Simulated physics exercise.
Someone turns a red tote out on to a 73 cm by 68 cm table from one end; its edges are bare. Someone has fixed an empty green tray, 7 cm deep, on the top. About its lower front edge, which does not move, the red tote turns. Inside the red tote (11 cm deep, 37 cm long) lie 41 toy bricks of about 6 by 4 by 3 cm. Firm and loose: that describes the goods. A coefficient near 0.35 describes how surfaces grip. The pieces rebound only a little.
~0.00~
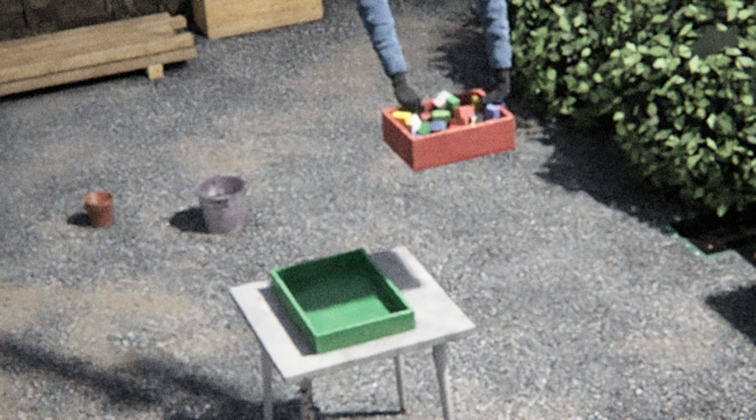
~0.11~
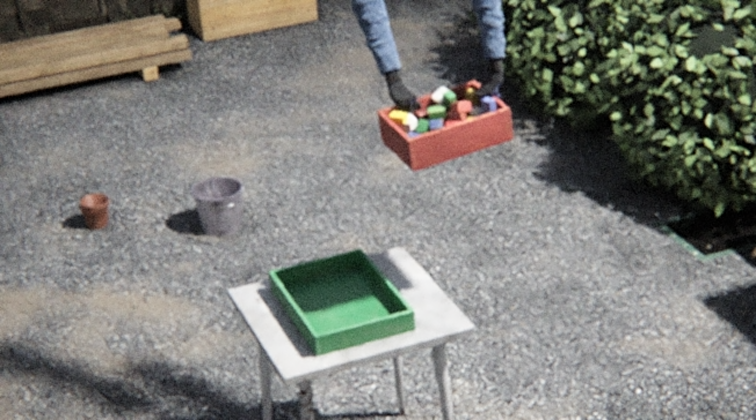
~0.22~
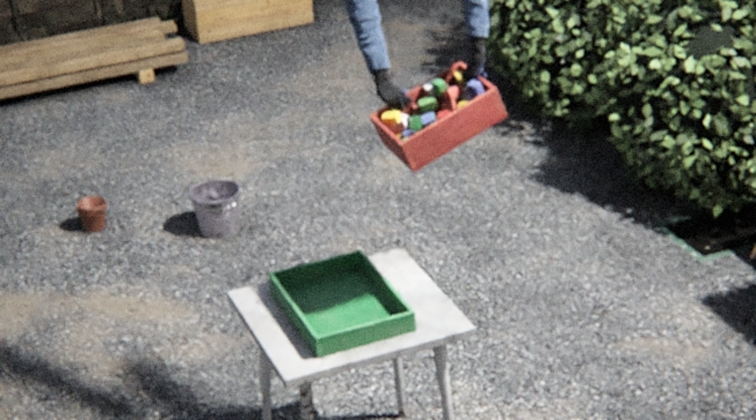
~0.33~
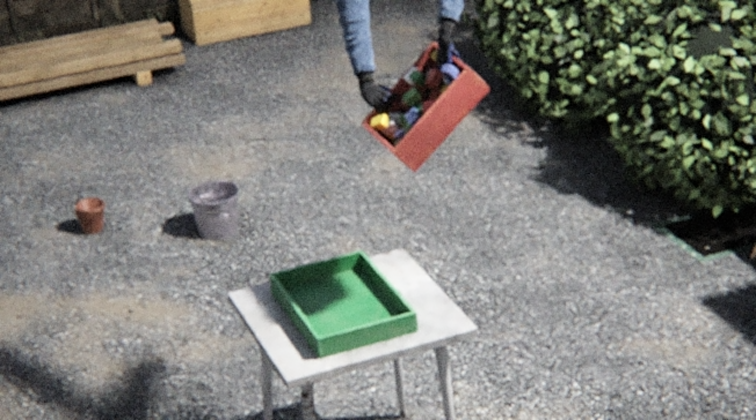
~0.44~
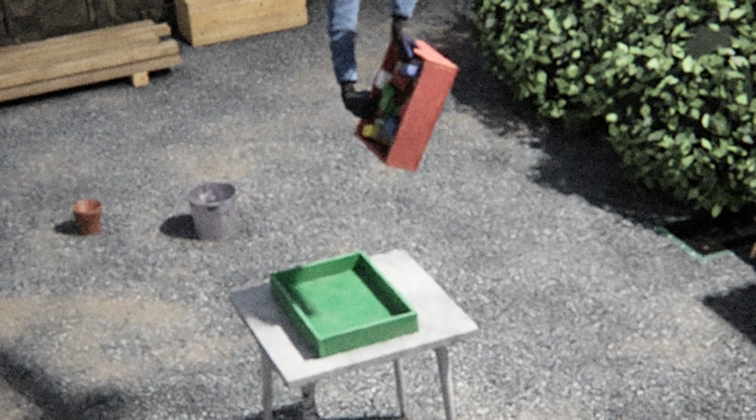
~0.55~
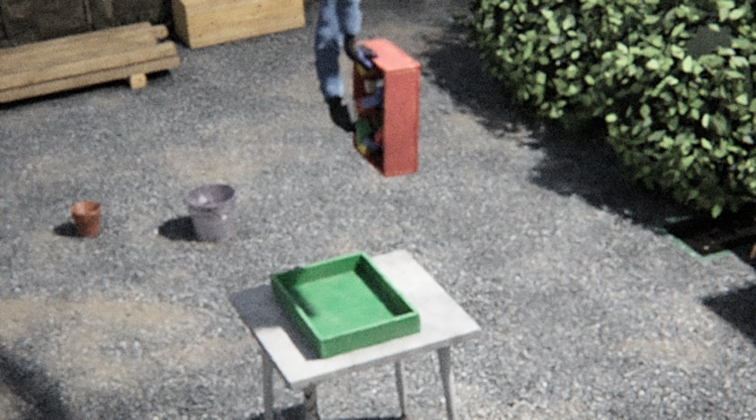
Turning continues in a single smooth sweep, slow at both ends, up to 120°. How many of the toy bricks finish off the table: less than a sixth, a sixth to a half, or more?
I'd say a mid-sized share of the load finishes off the table.
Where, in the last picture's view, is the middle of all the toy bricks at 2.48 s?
(309, 314).
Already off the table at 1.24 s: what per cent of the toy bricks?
30 % by then.
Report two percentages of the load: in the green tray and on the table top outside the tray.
It works out to roughly 60 per cent and 10 per cent, in that order.
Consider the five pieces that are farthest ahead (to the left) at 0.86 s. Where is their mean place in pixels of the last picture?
Centre: About (266, 313) px.
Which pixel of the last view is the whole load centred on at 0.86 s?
Roughly at pixel (322, 225).
After 0.86 s, tilt 120°; 8 still in the red tote, 4 in the green tray, 5 on the table top outside the tray and 24 in the air.
After 1.24 s, tilt 120°; 20 in the green tray, 6 on the table top outside the tray, 12 over the left end of the table and 3 in the air.
After 1.79 s, tilt 120°; 25 in the green tray, 4 on the table top outside the tray and 12 over the left end of the table.
Final count (at 2.48 s), 25 in the green tray, 4 on the table top outside the tray and 12 over the left end of the table. Asked share, 12 of 41, 29 per cent.
